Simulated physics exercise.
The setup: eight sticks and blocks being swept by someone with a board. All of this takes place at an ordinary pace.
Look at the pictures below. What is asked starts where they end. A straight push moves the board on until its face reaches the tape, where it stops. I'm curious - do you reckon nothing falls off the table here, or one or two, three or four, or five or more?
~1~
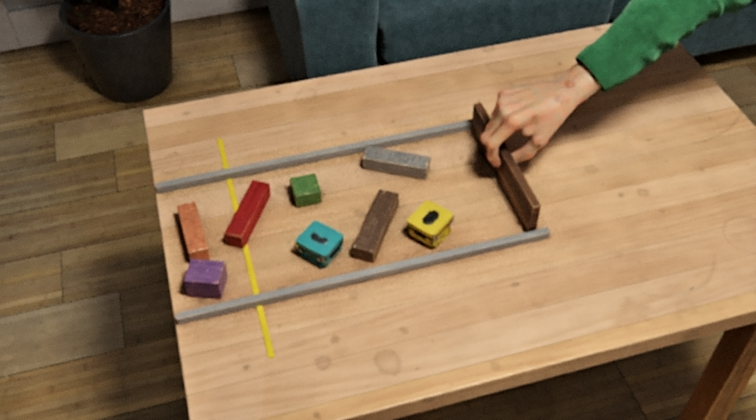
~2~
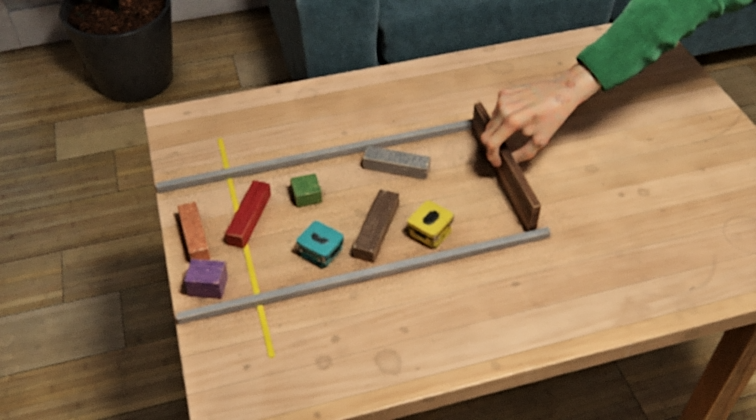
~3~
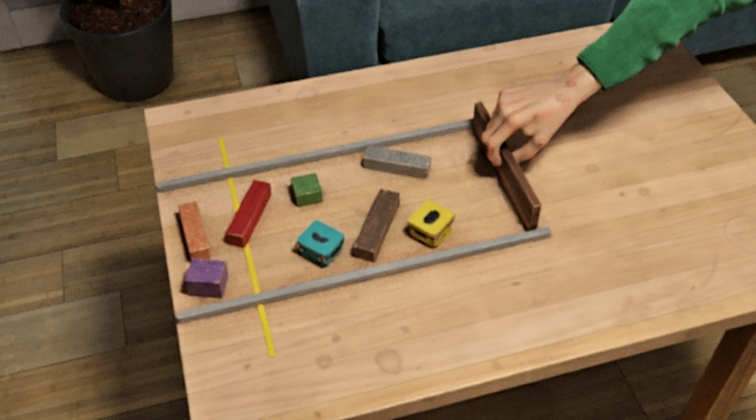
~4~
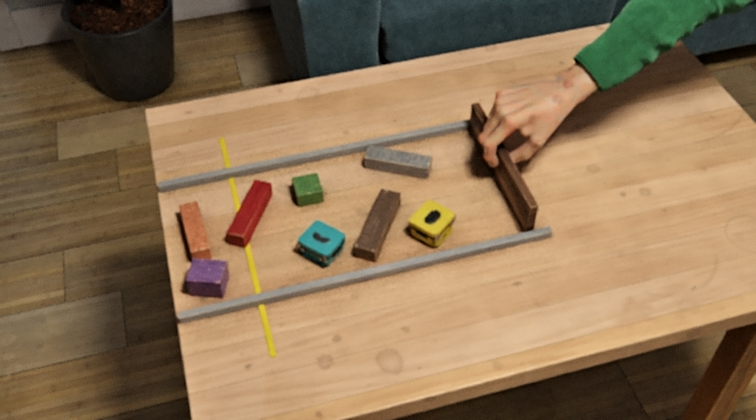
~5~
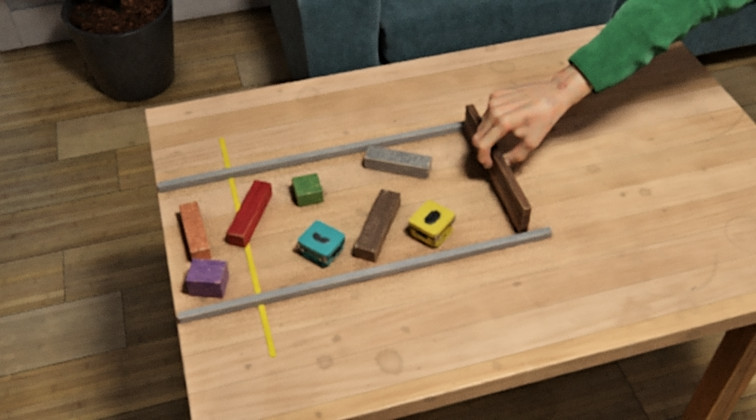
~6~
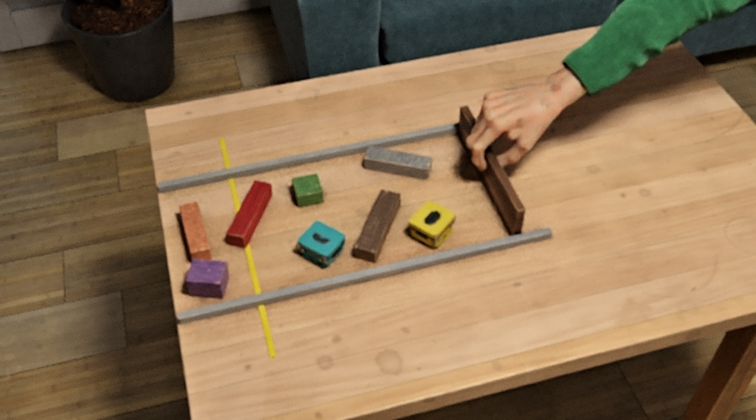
I'd say one or two fall off.
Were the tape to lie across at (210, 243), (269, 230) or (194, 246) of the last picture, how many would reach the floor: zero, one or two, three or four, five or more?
In order of the places: Three or four; zero; five or over.
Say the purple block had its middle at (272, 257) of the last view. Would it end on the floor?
If so, it stays where it is.
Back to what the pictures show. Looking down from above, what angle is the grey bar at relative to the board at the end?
Misalignment: Close to 50°.
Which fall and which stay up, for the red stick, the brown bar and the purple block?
So the red stick remains aboard; as for the brown bar, it remains aboard; and the purple block comes off.
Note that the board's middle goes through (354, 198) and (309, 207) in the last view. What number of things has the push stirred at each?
Counts: 5, 6.
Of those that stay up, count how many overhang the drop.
That comes to 2 of them.
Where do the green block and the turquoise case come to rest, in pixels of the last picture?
Green block at about (210, 223), turquoise case at about (179, 262).
Soon after, none off yet; orange bar at rest near (195, 232); purple block at rest near (208, 279); red stick at rest near (250, 213).
After that, none off yet; orange bar at rest near (195, 232); purple block at rest near (208, 279); red stick moving near (247, 214).
In the end, the number that fall off is one or two; gone, purple block and orange bar.
